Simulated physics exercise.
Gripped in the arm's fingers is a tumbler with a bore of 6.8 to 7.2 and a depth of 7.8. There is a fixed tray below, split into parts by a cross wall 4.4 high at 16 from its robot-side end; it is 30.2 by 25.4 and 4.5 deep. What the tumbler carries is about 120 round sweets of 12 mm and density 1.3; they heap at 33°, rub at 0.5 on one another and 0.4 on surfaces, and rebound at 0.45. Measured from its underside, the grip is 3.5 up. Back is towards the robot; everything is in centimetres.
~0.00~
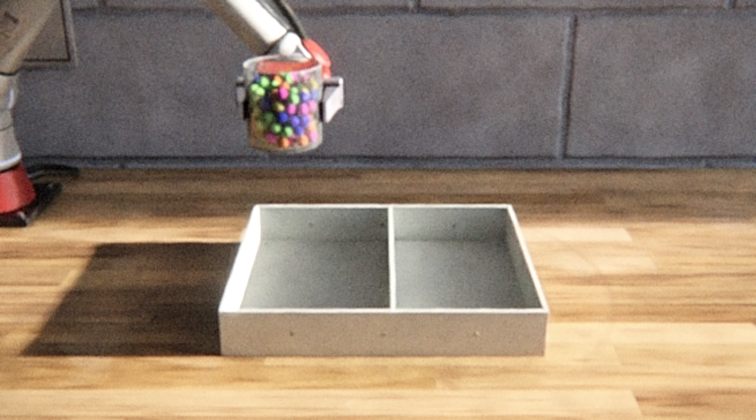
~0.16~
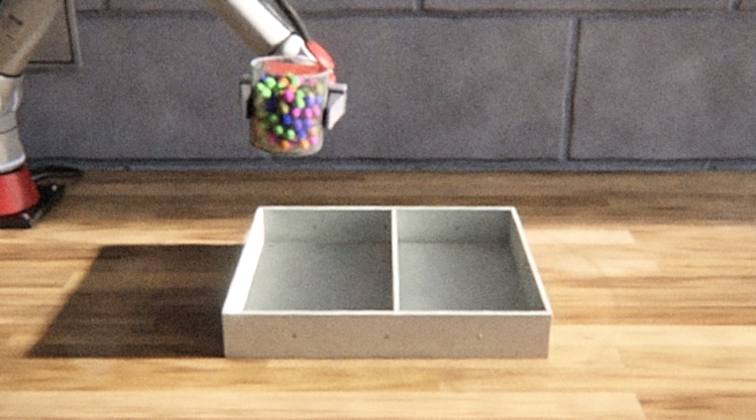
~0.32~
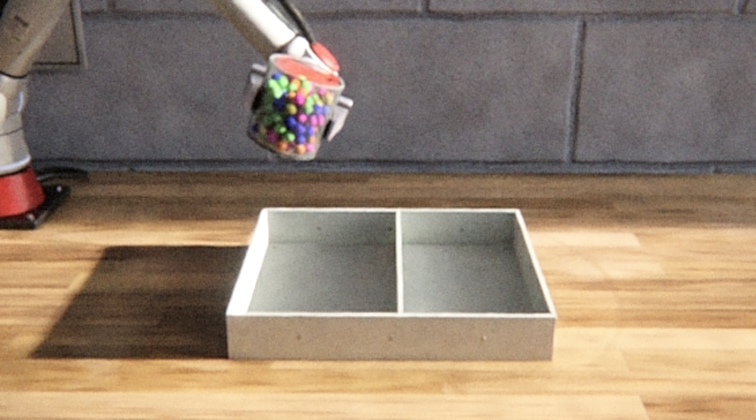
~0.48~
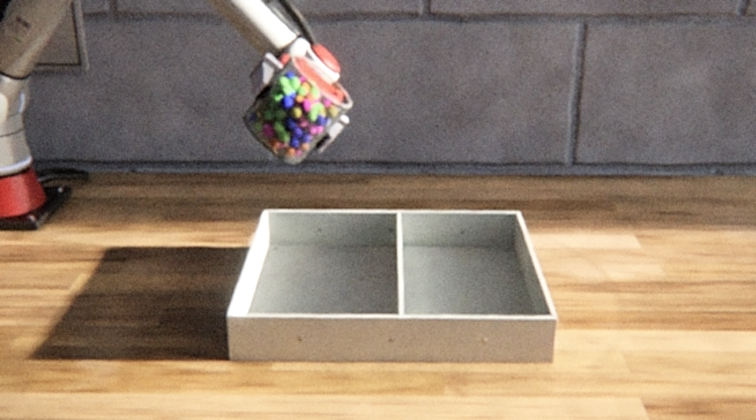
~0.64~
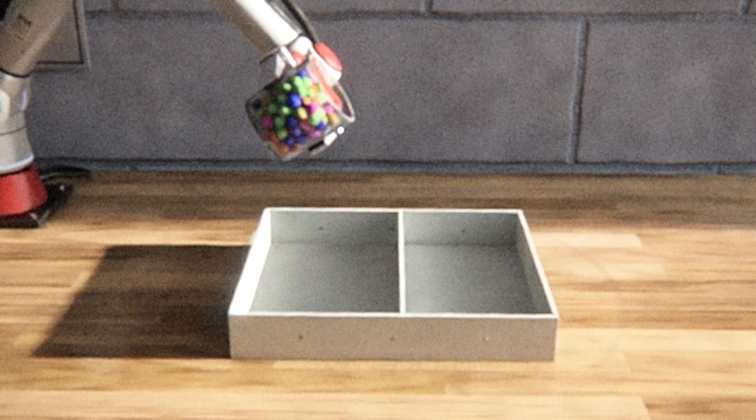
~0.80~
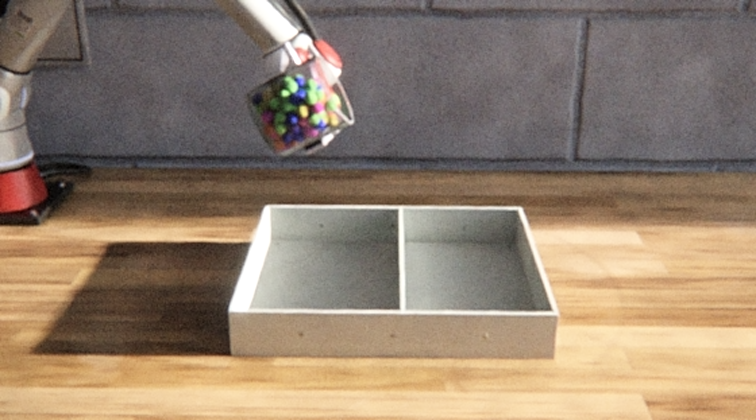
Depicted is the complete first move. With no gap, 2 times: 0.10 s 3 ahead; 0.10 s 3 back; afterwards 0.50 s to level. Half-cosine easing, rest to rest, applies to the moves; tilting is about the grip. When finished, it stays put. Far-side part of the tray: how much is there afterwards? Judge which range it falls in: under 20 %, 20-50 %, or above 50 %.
It falls under 20 %.
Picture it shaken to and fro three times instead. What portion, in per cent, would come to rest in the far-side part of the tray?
I'd expect close to 15 per cent then.
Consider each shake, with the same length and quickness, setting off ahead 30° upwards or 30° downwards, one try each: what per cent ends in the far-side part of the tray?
Estimates, in order: 20 % then 5 %.
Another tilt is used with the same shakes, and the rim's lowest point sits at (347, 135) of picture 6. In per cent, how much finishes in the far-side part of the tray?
The share is around 30 %.
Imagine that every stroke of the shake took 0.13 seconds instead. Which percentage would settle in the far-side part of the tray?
That would give around 0 per cent.
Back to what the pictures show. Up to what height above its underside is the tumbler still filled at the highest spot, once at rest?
I'd put it at close to 7.0 centimetres.
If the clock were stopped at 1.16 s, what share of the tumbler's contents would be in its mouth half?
Around 55 per cent of it.
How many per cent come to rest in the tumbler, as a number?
About 75 %.
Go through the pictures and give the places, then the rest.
The first picture shows the tumbler middle at (284, 105), level; upper third of the load around (283, 94), from x 255 to 315, top at y 75; 121 in the tumbler.
The second picture shows the tumbler middle at (288, 107), tilted 6° forward; upper third of the load around (288, 96), from x 260 to 320, top at y 80.
The third picture shows the tumbler middle at (294, 109), tilted 21° forward; upper third of the load around (291, 98), from x 260 to 325, top at y 80.
The fourth picture shows the tumbler middle at (296, 111), tilted 41° forward; upper third of the load around (287, 98), from x 255 to 330, top at y 80.
The fifth picture shows the tumbler middle at (298, 110), tilted 56° forward; upper third of the load around (295, 96), from x 260 to 330, top at y 75.
The sixth picture shows the tumbler middle at (299, 108), tilted 62° forward; upper third of the load around (295, 96), from x 260 to 330, top at y 80; 121 in the tumbler.
After 1.16 s, tilted 62° forward, highest piece 23 above the table; 99 in the tumbler, 9 in the robot-side part, 6 in the far-side part, 7 in flight or on a rim.
After 1.52 s, tilted 18° forward, highest piece 24 above the table; 91 in the tumbler, 16 in the robot-side part, 14 in the far-side part.
After 1.90 s, level, highest piece 24 above the table; 91 in the tumbler, 16 in the robot-side part, 14 in the far-side part.
After 2.95 s, level, highest piece 24 above the table; 91 in the tumbler, 16 in the robot-side part, 14 in the far-side part.
In the end, 91 in the tumbler, 16 in the robot-side part, 14 in the far-side part. That is 12 % in the far-side part of the tray.
